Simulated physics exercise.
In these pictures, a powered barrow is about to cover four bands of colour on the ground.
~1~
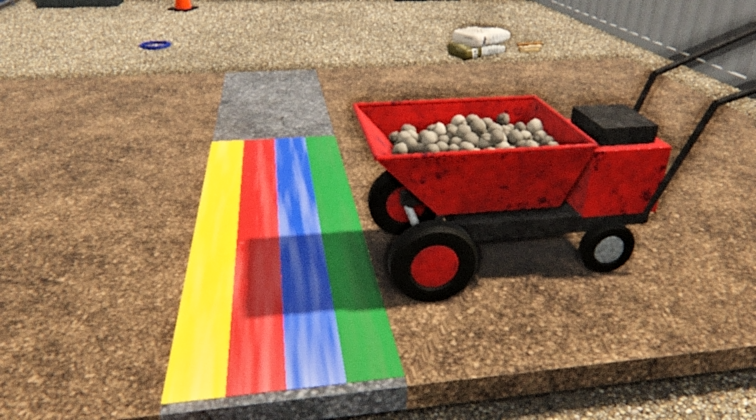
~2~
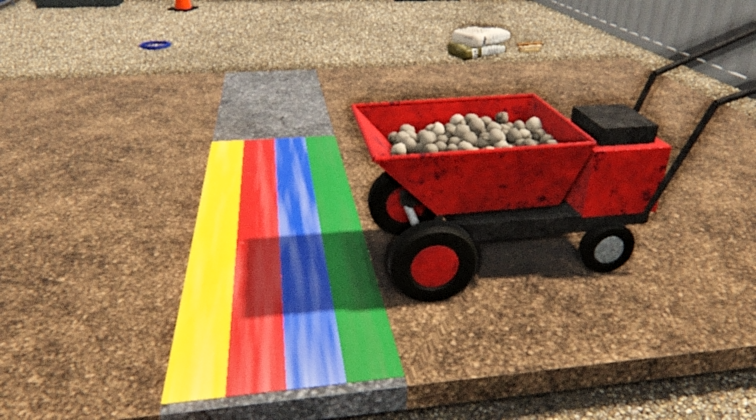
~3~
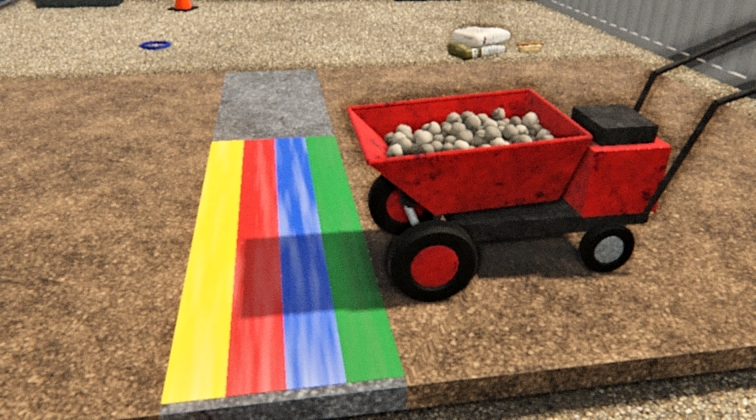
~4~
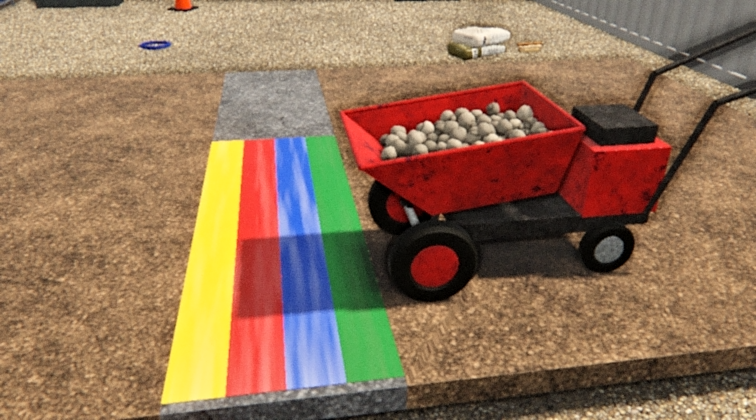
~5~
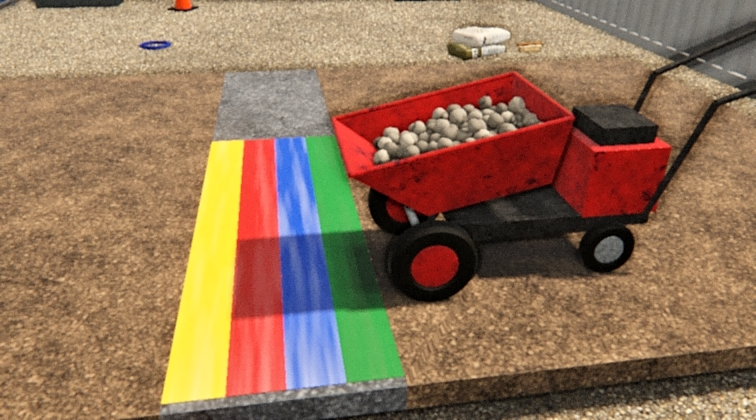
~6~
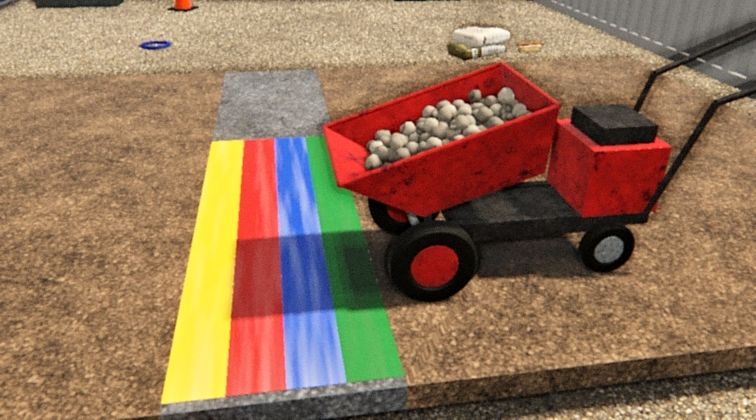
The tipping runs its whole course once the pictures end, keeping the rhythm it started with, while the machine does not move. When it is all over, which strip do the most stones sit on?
On the red strip.
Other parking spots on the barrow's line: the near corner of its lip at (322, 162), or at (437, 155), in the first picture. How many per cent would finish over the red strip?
You'd see around 10 per cent the first time and around 20 per cent the second.
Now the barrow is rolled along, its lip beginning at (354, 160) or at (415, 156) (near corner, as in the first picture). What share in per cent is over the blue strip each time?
About 0 and 40 per cent.
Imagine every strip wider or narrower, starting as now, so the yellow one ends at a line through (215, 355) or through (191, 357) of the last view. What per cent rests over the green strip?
First case 0 per cent, second case 0 per cent.
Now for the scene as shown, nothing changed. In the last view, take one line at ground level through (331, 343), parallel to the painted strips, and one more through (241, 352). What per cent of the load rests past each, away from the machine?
80 % and 40 %, in that order.
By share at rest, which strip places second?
Just behind the leader sits that yellow strip.
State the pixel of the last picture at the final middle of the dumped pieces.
The centre comes to rest close to (246, 272).
Shortly afterwards, skip tipped steeply; the whole lot in the skip.
Next, skip tipped steeply; near two thirds in the skip; a little over the blue strip; near a quarter over the red strip; only a few over the yellow strip.
Some moments later, skip tipped right over; near a quarter in the skip; a little over the blue strip; near a third over the red strip; near a quarter over the yellow strip; a little off the paint.
In the end, skip tipped right over; near a quarter in the skip; none at all over the green strip; a little over the blue strip; near a third over the red strip; near a quarter over the yellow strip; a little off the paint.
